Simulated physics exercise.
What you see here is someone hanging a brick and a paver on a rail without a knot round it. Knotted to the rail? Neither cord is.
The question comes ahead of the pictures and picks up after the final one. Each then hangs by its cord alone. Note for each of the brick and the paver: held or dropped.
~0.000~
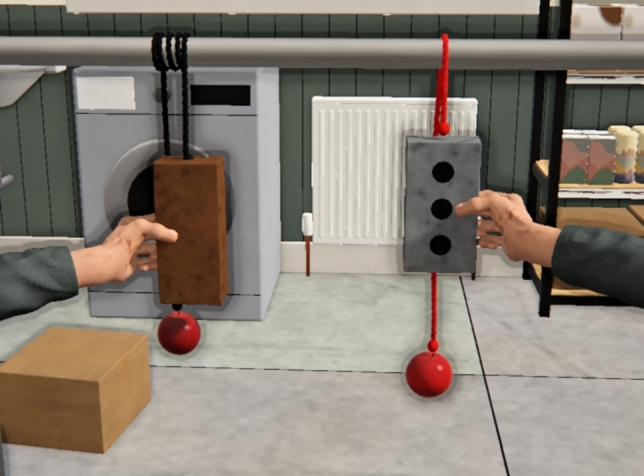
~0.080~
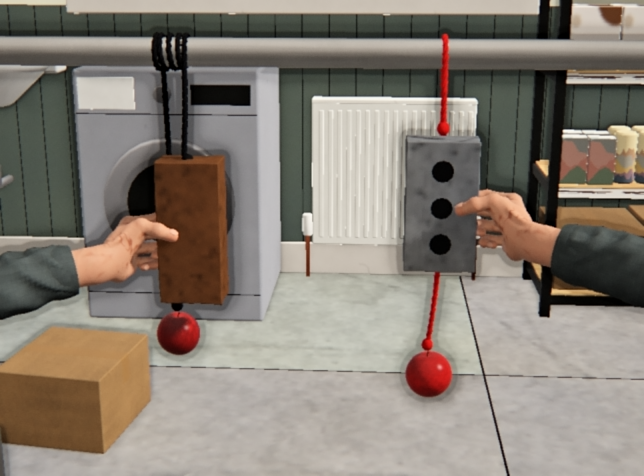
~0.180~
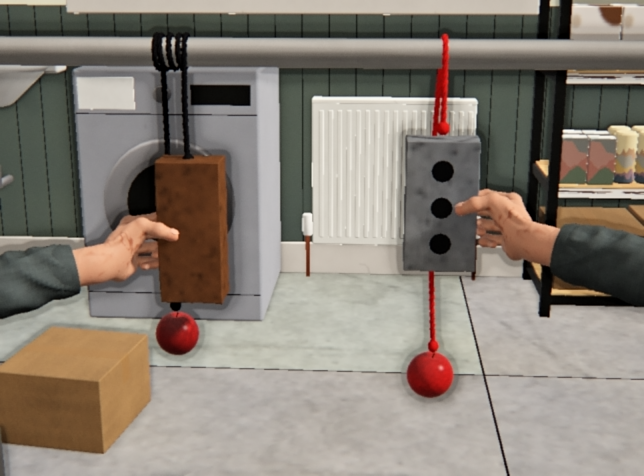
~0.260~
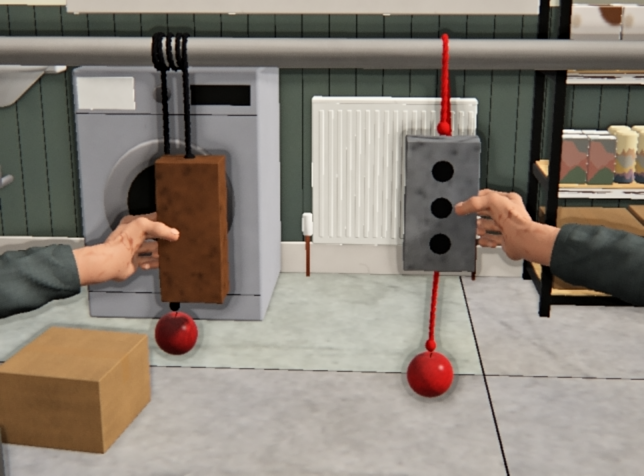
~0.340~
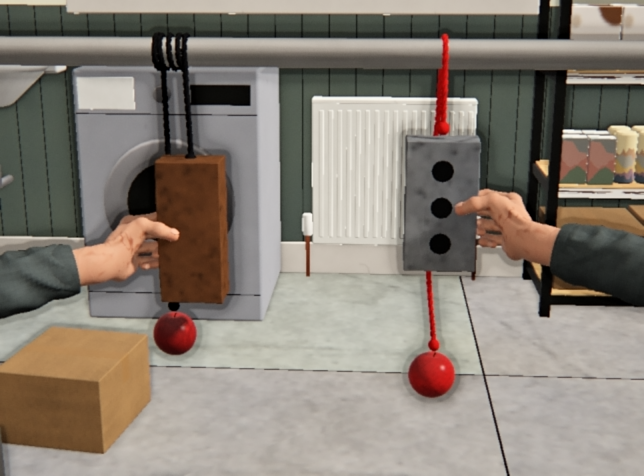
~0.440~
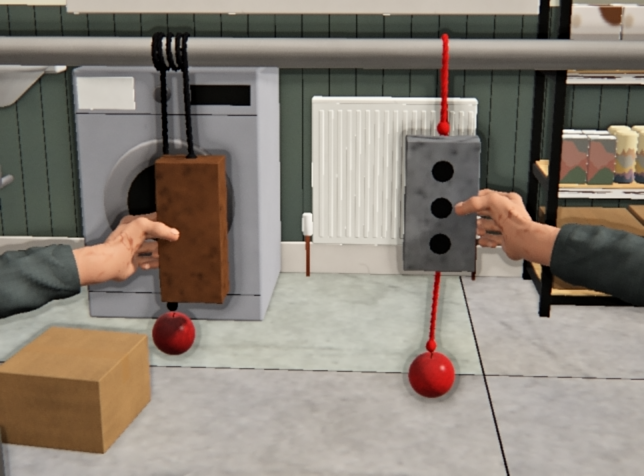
Result: Well the brick stays right there as expected; well the paver gets pulled down as expected.
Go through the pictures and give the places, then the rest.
In the first picture, brick (192, 230); paver (441, 205); left apple (179, 333); right apple (429, 374).
In the second picture, brick (192, 230); paver (441, 204).
In the third picture, brick (193, 229); paver (440, 204).
In the fourth picture, brick (193, 229); paver (440, 204).
In the fifth picture, brick (193, 229); paver (440, 204).
In the sixth picture, brick (193, 229); paver (440, 204); left cord wound several times round the rail; right cord only laid over the rail.
After 0.92 s, brick hanging near (189, 235); paver dropping.
After 1.34 s, brick hanging near (188, 237); paver on the floor.
At rest, brick hanging near (188, 236); paver on the floor. The brick is held and the paver pulls its rope through.
